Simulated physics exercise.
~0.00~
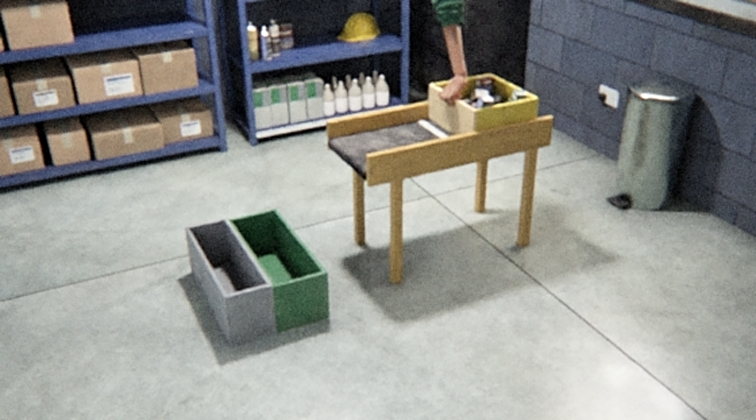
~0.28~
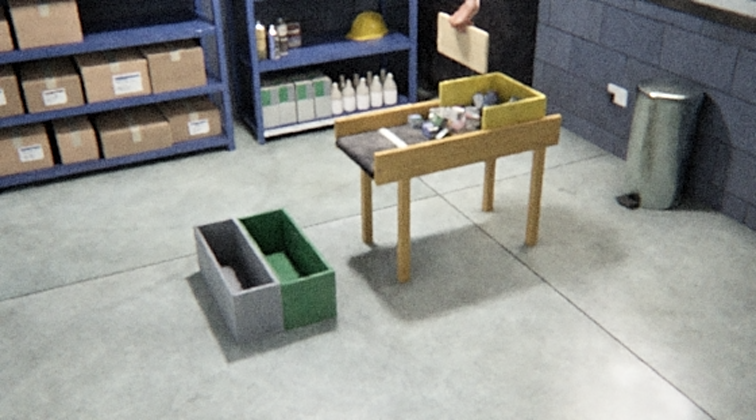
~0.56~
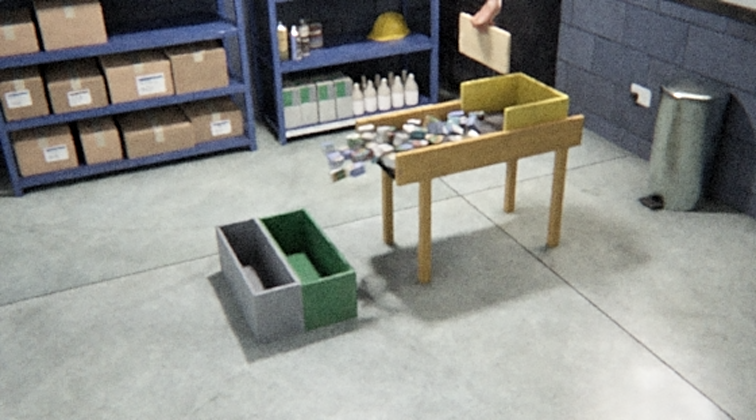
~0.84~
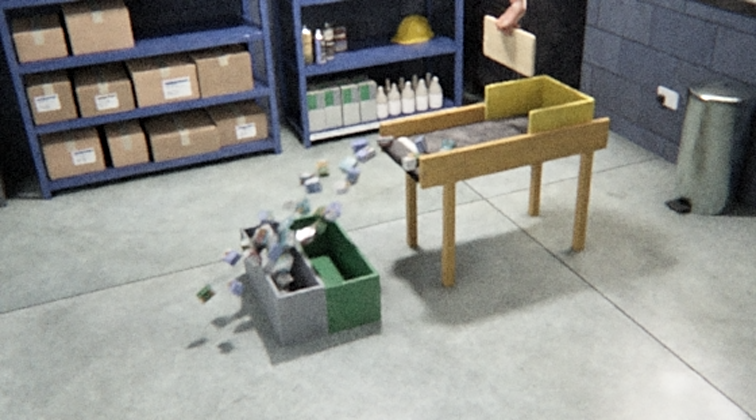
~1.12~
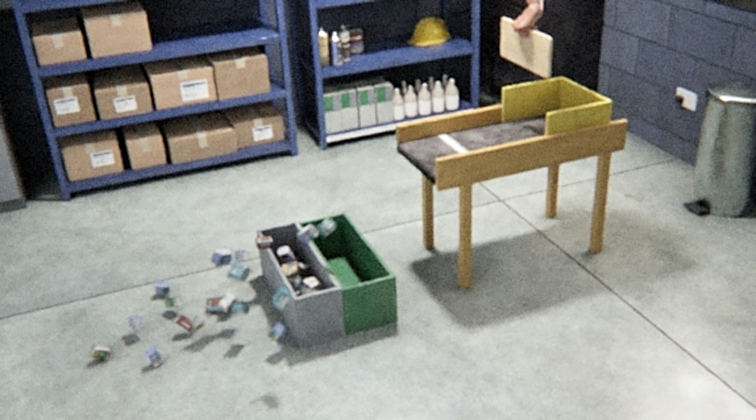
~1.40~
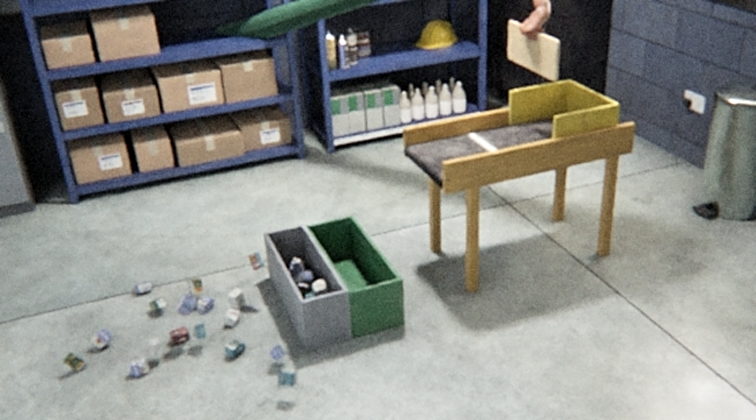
A hand lifted the gate from a yellow pen on a wooden-sided belt, and a crowd of small cartons rode left and poured off the end, some landing in the grey box and many scattering across the floor beyond, leaving the green box empty.
